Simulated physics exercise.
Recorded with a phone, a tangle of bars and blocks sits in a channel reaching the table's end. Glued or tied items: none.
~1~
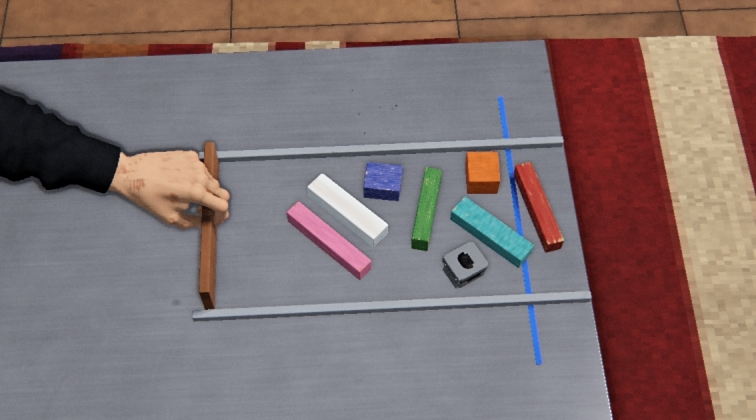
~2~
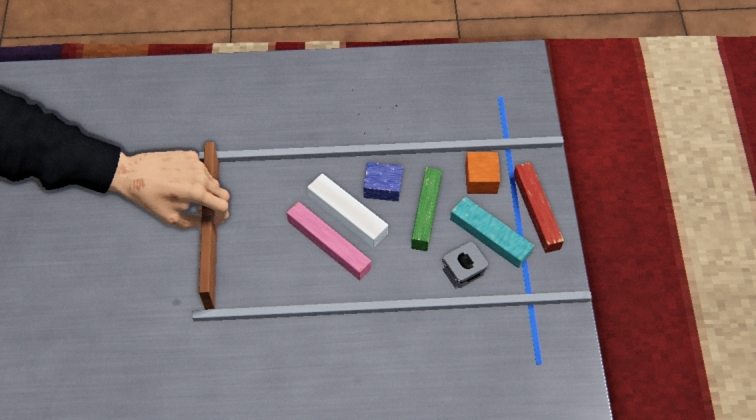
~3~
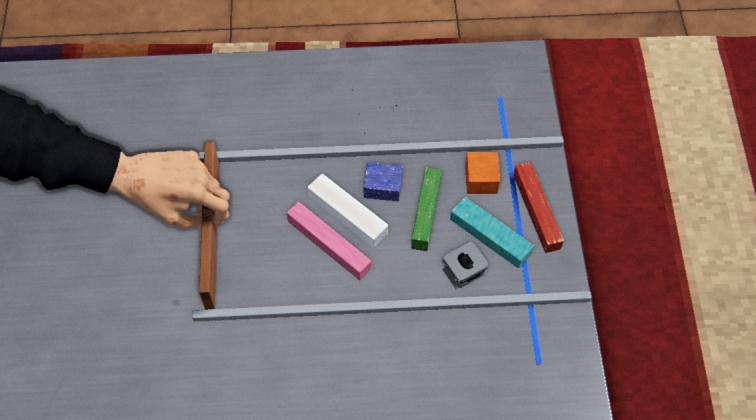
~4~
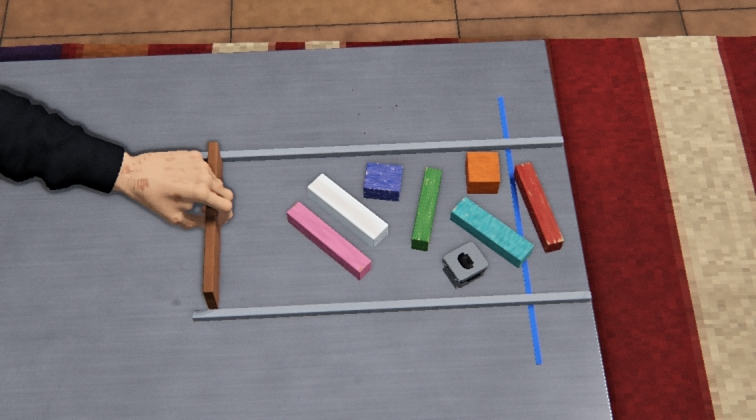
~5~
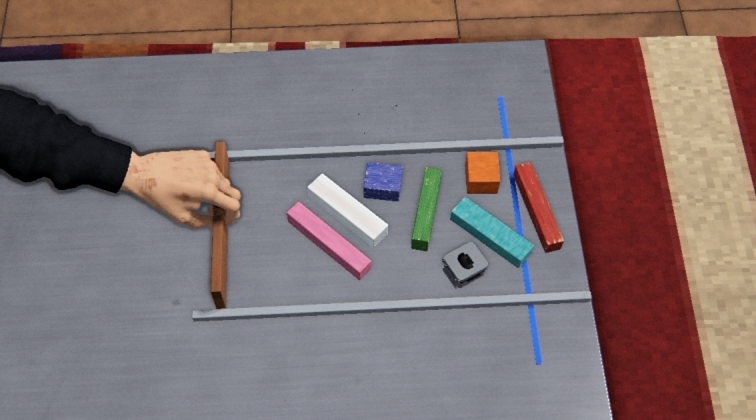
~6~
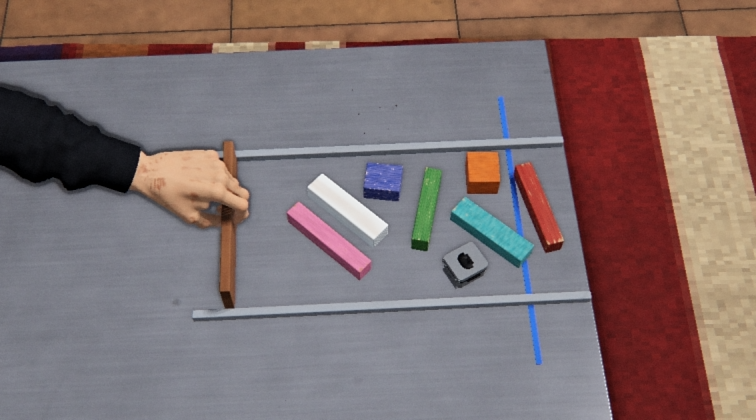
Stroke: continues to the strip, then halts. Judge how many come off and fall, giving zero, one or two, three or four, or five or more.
Three or four drop.
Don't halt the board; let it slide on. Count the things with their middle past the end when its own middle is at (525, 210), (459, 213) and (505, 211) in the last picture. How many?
The counts: 4, 0 and 3.
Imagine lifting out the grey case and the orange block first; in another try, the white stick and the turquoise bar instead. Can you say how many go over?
I'd say 3 the first time and 2 the second time.
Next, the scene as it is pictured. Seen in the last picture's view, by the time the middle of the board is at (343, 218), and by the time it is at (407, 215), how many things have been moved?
Moved so far: 3, later 6.
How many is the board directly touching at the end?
All in all, 2.
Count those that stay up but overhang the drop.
In total, 1 of them.
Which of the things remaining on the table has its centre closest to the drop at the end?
Closest at the end: The blue block.
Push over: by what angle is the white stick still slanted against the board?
Angle: Close to 25 degrees.
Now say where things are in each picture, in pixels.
In the first frame, red bar (538, 207); turquoise bar (491, 232); orange block (482, 173); board (210, 224); tape (518, 220).
In the second frame, turquoise bar (491, 232); green bar (427, 209).
In the third frame, orange block (482, 173); blue block (383, 182).
In the fourth frame, red bar (538, 207); white stick (347, 210).
In the fifth frame, turquoise bar (491, 232); grey case (465, 266).
In the sixth frame, red bar (538, 207); turquoise bar (491, 232); orange block (482, 173); board (229, 223); tape (518, 220).
A little later, none off yet; red bar at rest near (538, 207); turquoise bar at rest near (491, 232); orange block at rest near (482, 173).
When it is over, the number that fall off is three or four; down, green bar, orange block, turquoise bar and red bar.
